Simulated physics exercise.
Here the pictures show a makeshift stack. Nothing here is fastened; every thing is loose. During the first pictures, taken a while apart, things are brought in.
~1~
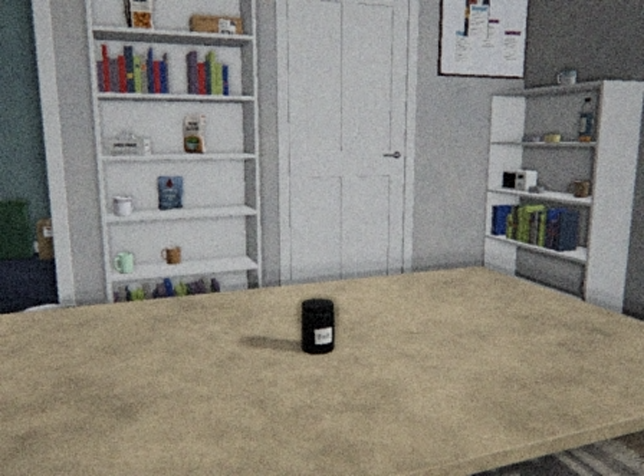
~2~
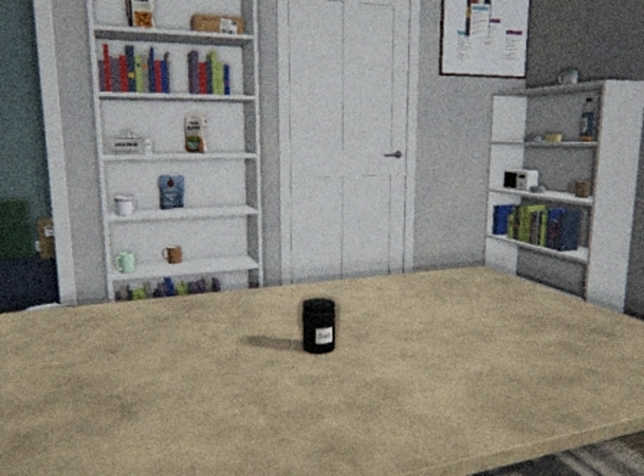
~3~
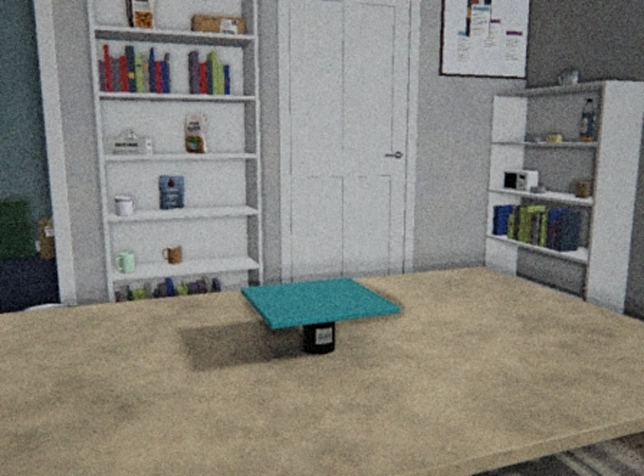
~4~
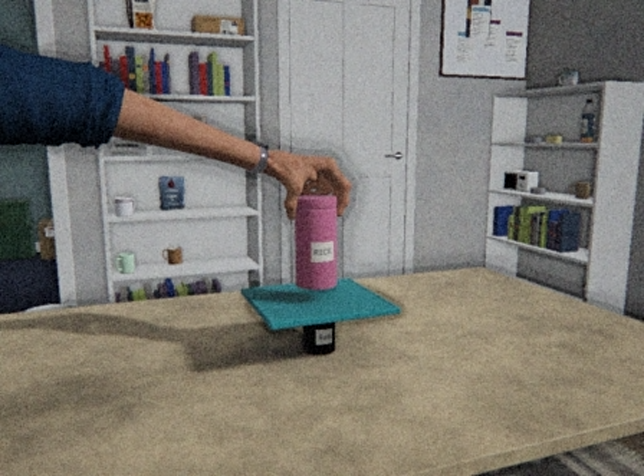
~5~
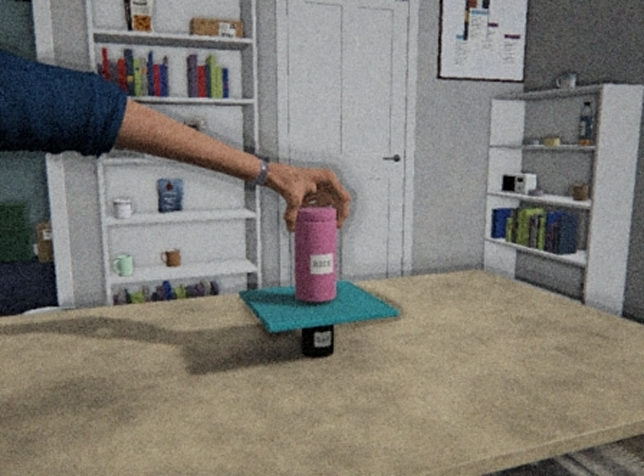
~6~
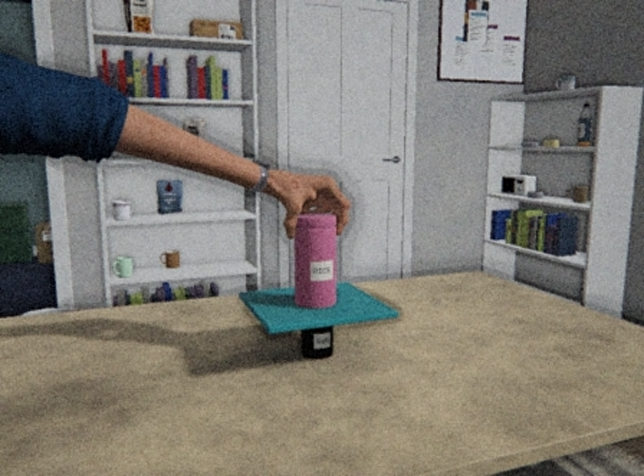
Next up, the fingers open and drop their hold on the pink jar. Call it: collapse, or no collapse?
No collapse.
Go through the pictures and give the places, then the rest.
In the first picture, the last thing is not in view yet; black jar (318, 326).
In the second picture, the last thing is not in view yet; black jar (319, 325).
In the third picture, the last thing is not in view yet; black jar (319, 326).
The fourth picture shows on its way; pink jar (316, 241); black jar (319, 327).
The fifth picture shows on its way; pink jar (316, 253); black jar (318, 329).
The sixth picture shows set down, still held; pink jar (315, 260); black jar (317, 330).
Then, 0.20 s later than the last frame, all is still.
Then, 0.60 s later than the last frame, pink jar resting near (315, 260).
When it is over, all 3 as before. End places, in pixels of the last picture, pink jar near (315, 260). The stack keeps its balance.
